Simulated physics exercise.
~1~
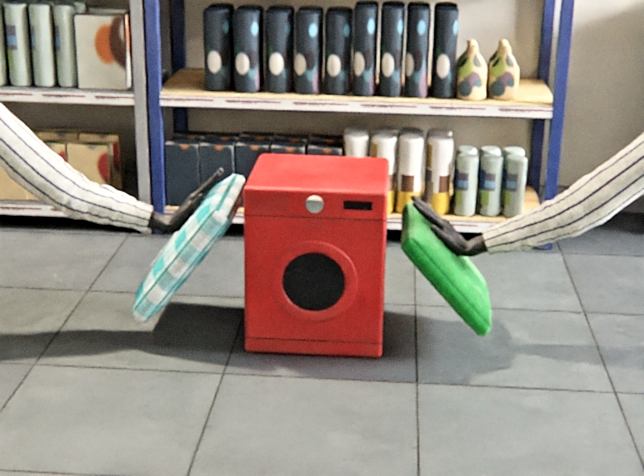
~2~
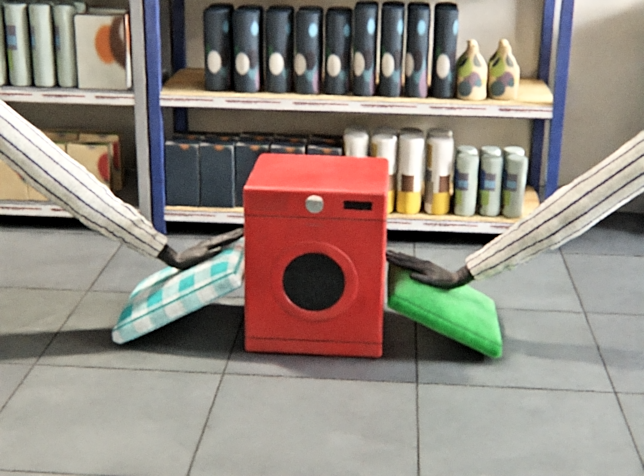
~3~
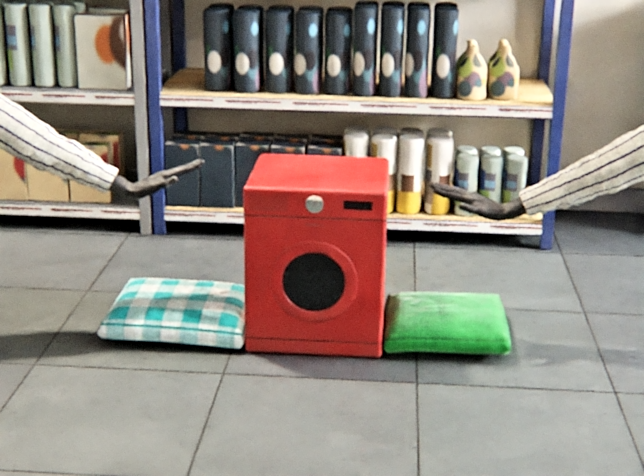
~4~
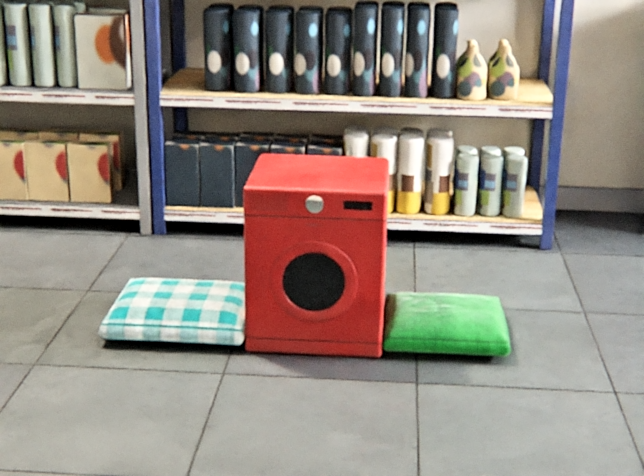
In a shop aisle with stocked shelves, two hands held a turquoise checked cushion and a green cushion tilted against either side of a red machine, but both sank down, and once the hands drew away, the cushions lay flat on the floor.
